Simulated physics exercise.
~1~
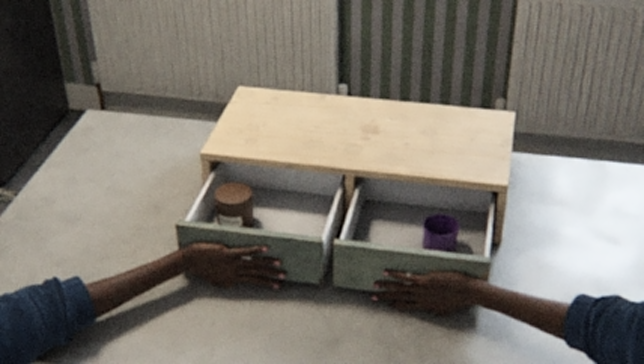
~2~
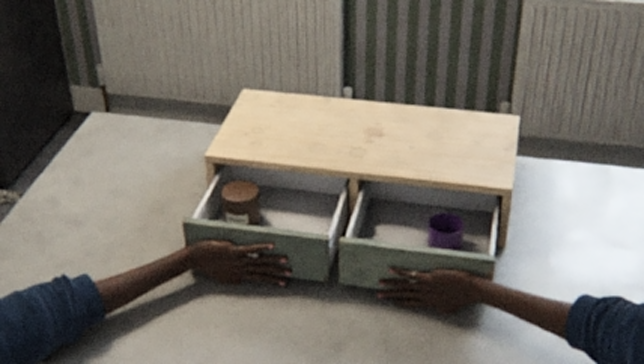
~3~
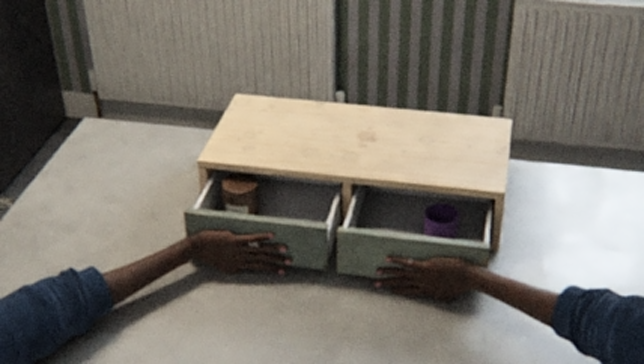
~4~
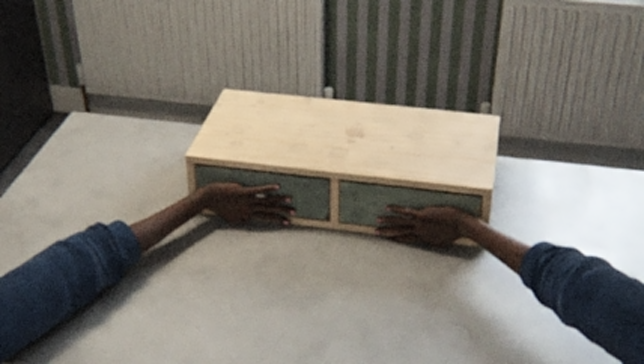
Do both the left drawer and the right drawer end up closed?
Yes, the hands push the left drawer and the right drawer all the way in, and both end up closed.
